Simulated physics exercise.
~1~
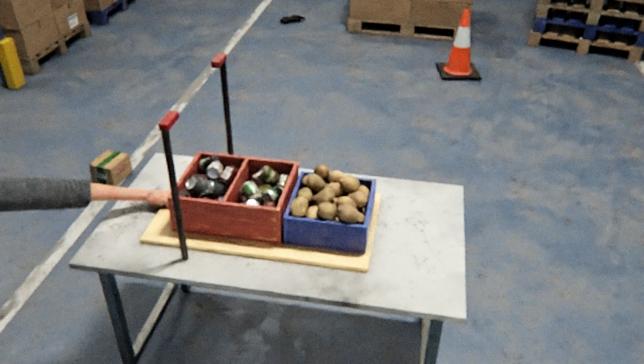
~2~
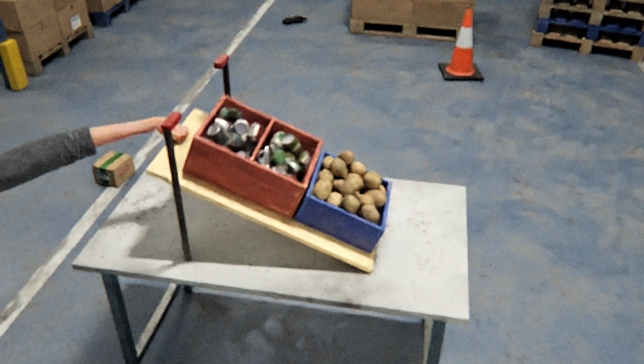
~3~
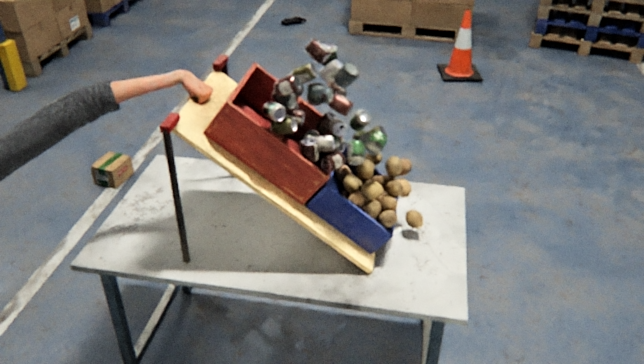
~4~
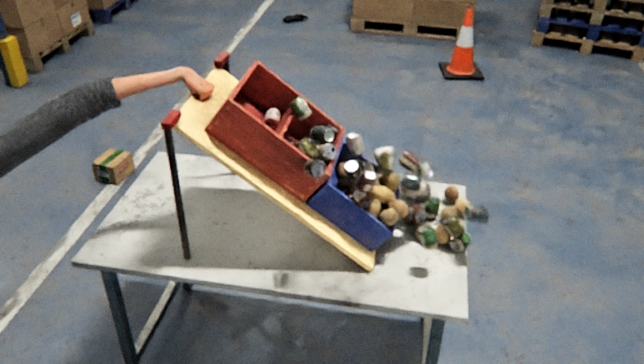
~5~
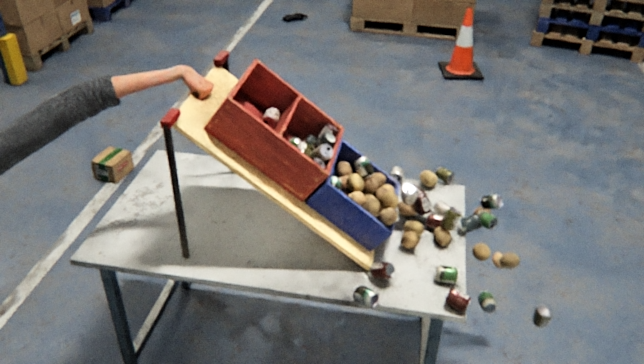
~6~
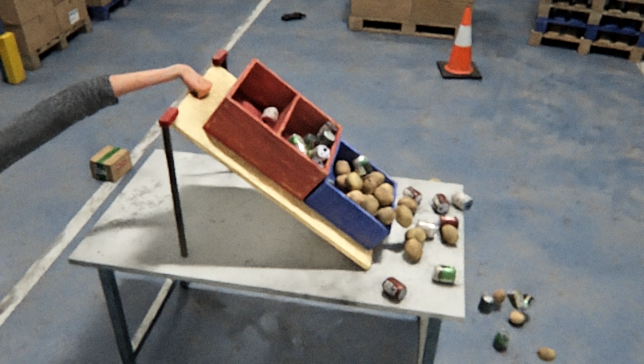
A hand jerked up the left end of a board on a table, tipping a red basket of small cans and a blue basket of potato-like lumps until many spilled rightward, some onto the floor, while the baskets stayed tilted, still partly full.
